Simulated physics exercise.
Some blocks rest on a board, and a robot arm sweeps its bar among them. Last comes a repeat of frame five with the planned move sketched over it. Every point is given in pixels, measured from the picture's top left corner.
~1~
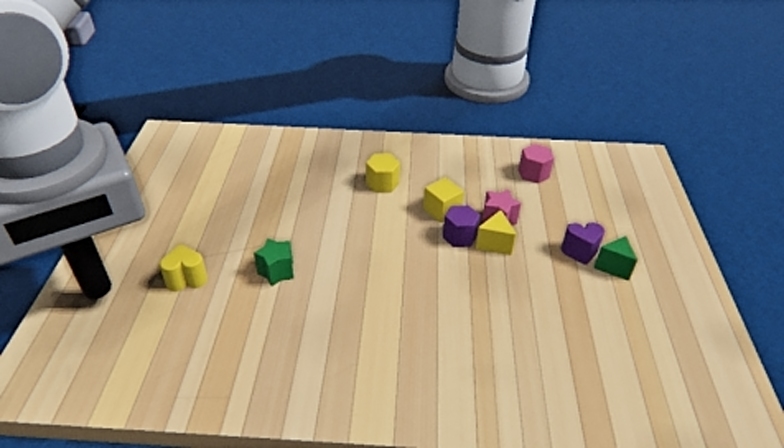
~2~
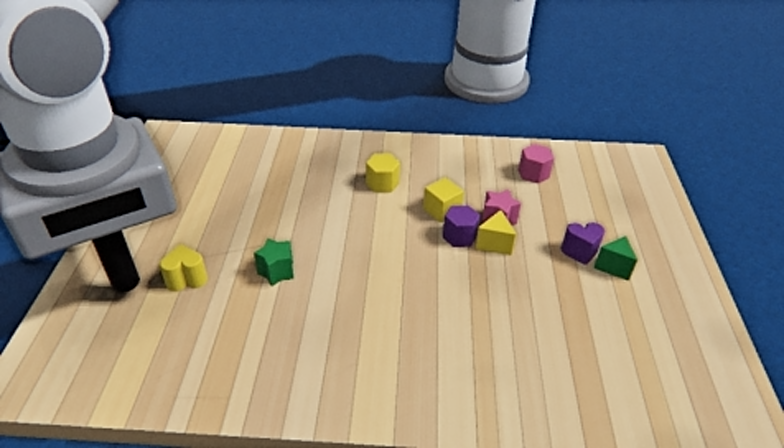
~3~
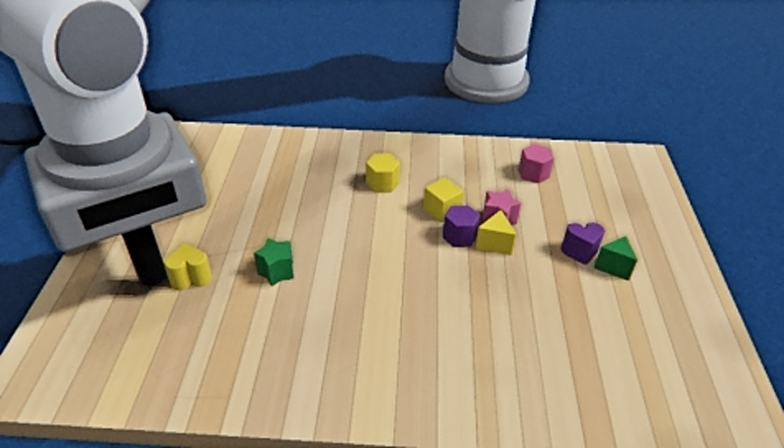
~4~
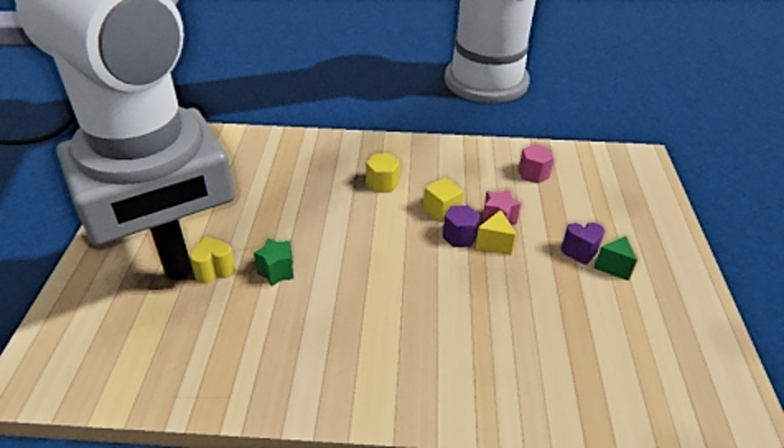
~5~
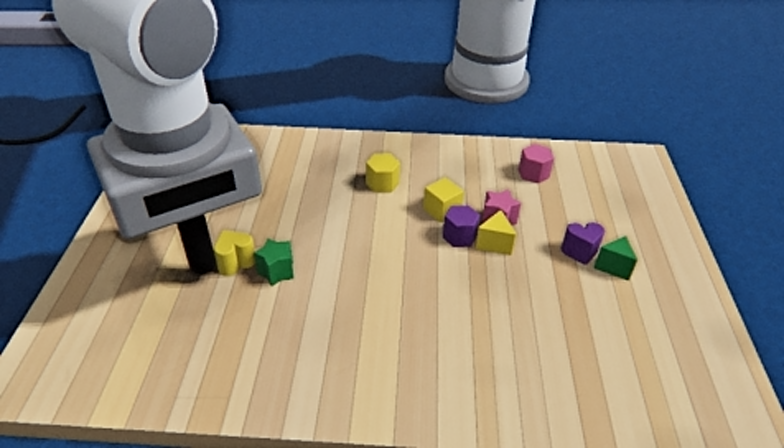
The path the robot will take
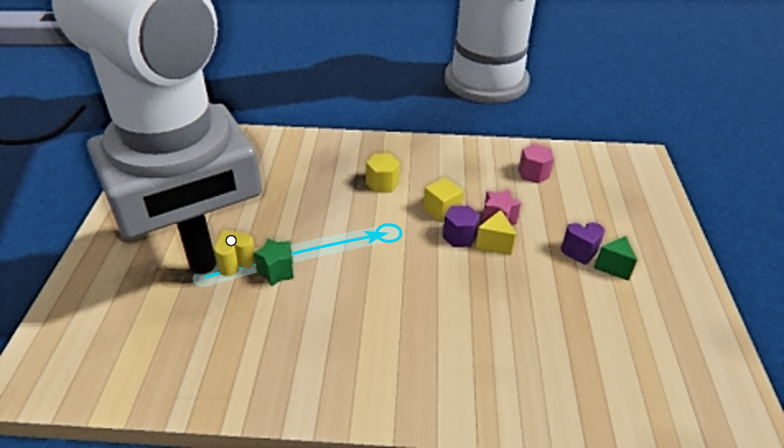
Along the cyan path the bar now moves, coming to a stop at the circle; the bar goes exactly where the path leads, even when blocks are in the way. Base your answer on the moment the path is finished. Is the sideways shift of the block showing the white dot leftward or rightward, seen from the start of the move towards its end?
It goes left.
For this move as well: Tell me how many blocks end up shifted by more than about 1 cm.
Moved: Exactly two.
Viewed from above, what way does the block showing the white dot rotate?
Anticlockwise.
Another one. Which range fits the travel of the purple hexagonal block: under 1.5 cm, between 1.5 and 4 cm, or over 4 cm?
The purple hexagonal block moves under 1.5 cm.
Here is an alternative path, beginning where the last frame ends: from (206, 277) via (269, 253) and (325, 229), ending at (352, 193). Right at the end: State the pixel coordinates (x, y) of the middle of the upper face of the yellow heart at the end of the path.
By then it is at (297, 200).
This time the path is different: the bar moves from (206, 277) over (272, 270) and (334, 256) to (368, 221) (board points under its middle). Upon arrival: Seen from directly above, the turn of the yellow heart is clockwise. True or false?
That is false.
The line goes from (206, 277) by way of (300, 252) to (389, 233); the dot is on the yellow heart.
The first path, step by step. One third of the way, bar at (268, 249); yellow heart at (273, 218), turned 75° anticlockwise; green star at (284, 251), turned 15° clockwise.
Two thirds of the way, bar at (330, 235); yellow heart at (283, 214), turned 120° anticlockwise; green star at (294, 250), turned 55° clockwise.
At the end, bar at (389, 223); yellow heart at (283, 214), turned 120° anticlockwise; green star at (294, 250), turned 55° clockwise; yellow square unmoved; purple hexagonal block unmoved.
